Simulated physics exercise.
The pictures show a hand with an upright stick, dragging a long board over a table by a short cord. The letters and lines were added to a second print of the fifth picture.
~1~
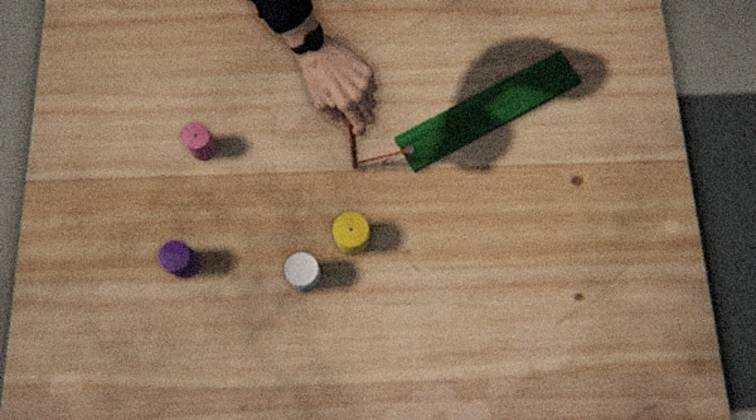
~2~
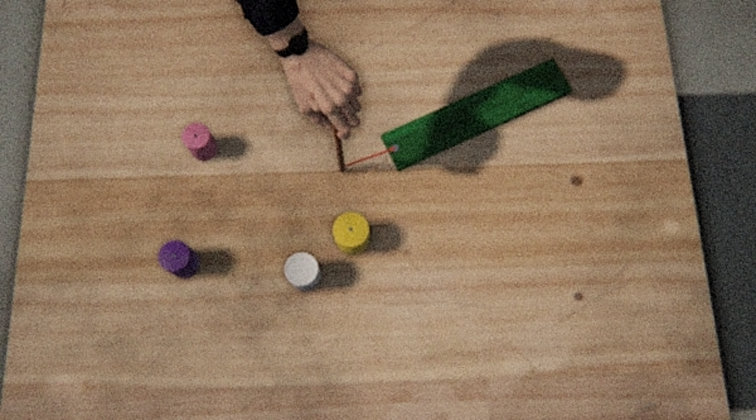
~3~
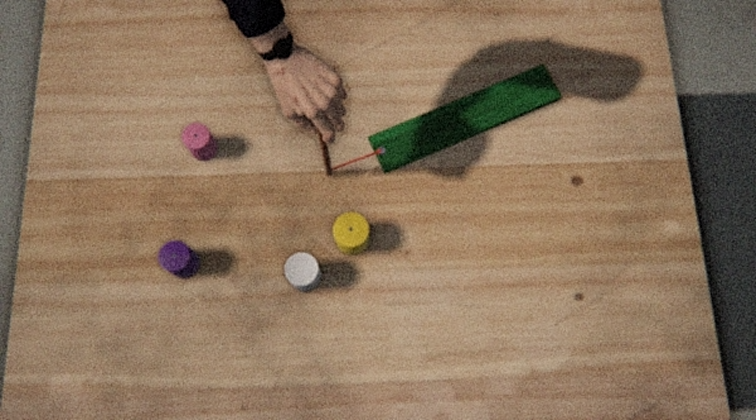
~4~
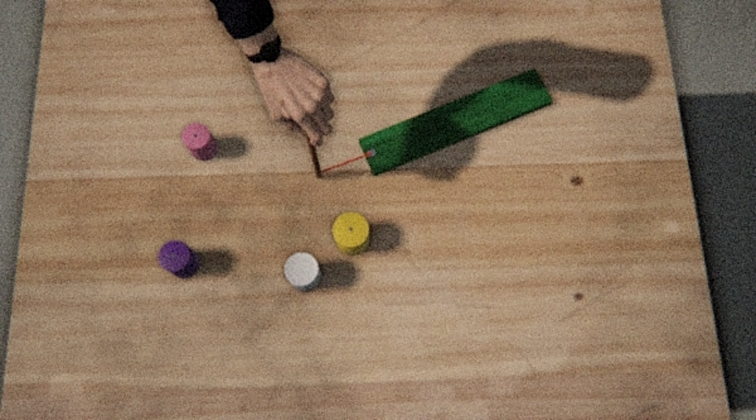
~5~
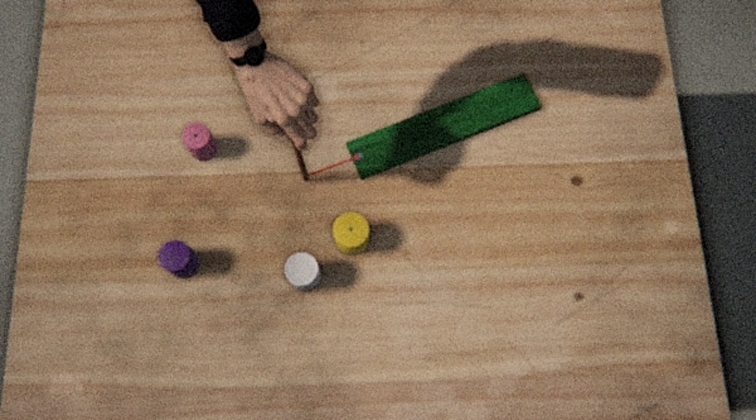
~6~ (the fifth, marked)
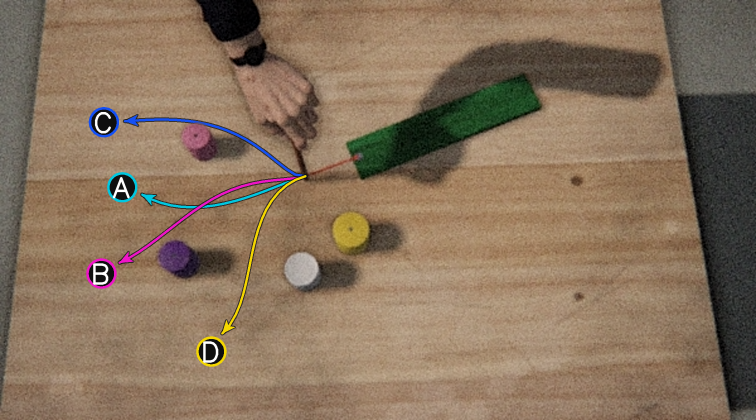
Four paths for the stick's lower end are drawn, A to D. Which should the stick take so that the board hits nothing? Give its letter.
Only A misses them all.
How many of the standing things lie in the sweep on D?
It touches two.
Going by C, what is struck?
The pink candle.
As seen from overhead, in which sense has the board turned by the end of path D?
On that path, anticlockwise.
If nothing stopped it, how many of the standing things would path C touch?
One.
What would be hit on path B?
It meets the purple tin.
On the copy, A from (306, 176) via (224, 204) to (142, 195); B from (306, 176) via (203, 205) to (120, 263); C from (306, 176) via (218, 127) to (125, 121); D from (306, 176) via (253, 250) to (222, 334).
On A. First, foot of the stick (251, 197), middle of the board (392, 144).
Then, foot of the stick (190, 208), middle of the board (337, 162).
Finally, foot of the stick (143, 195), middle of the board (294, 170); nothing has been touched.
By contrast, B meets the purple tin; C meets the pink candle; D meets the yellow tin and white jar.
